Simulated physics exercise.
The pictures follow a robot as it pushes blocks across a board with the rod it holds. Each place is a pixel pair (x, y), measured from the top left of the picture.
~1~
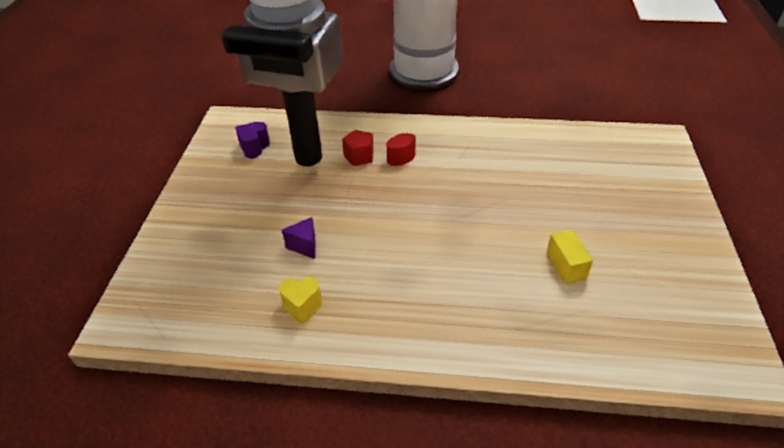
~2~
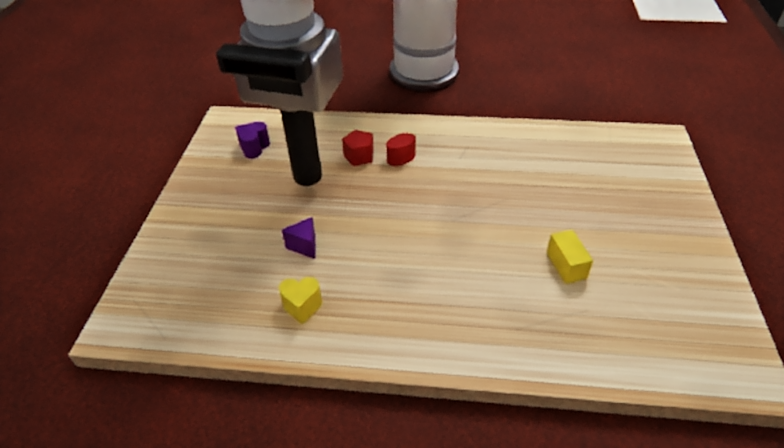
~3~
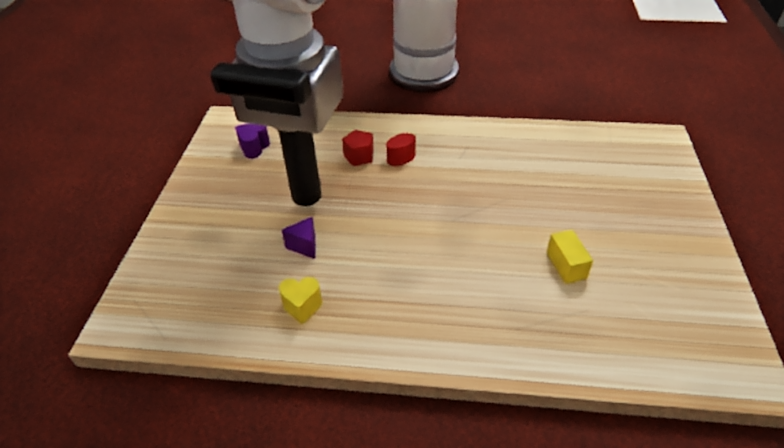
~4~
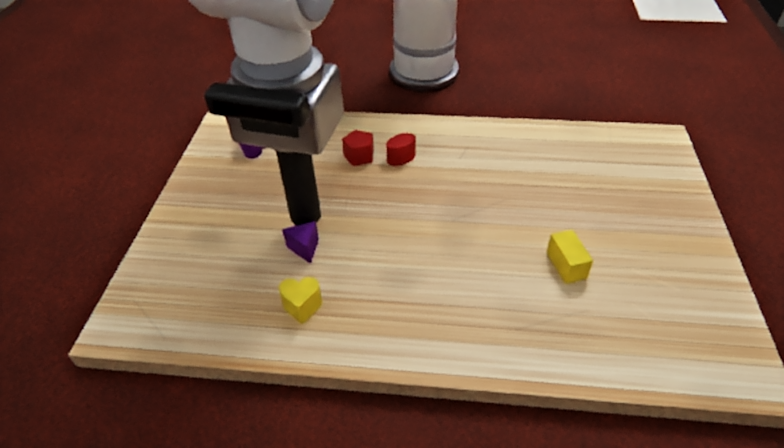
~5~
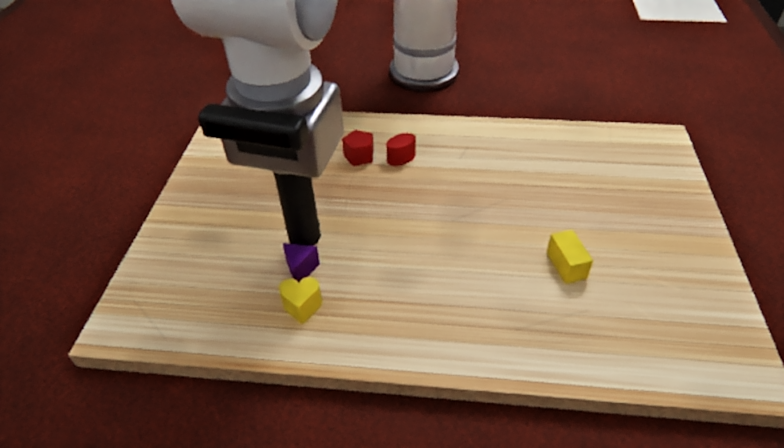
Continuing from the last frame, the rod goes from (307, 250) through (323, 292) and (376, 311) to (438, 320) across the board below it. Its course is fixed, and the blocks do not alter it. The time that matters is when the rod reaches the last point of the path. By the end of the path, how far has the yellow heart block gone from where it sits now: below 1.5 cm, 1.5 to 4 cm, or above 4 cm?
My answer is that it shifts 1.5 to 4 cm.
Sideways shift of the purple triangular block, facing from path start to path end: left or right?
Shifts right.
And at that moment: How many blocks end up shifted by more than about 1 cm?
Two will move.
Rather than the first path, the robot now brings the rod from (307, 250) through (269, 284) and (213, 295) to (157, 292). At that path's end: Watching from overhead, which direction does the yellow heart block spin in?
Bird's-eye view: Counterclockwise.
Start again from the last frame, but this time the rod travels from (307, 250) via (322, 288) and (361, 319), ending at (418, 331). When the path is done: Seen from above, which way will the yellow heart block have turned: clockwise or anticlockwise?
Anticlockwise.
What follows on the original path. One third of the way, rod at (321, 280); purple triangular block at (291, 284), turned 45° clockwise; yellow heart block at (292, 308), turned 30° anticlockwise.
Two thirds of the way, rod at (375, 299); purple triangular block at (291, 284), turned 45° clockwise; yellow heart block at (292, 308), turned 30° anticlockwise.
At the end, rod at (439, 308); purple triangular block at (291, 284), turned 45° clockwise; yellow heart block at (292, 308), turned 30° anticlockwise.
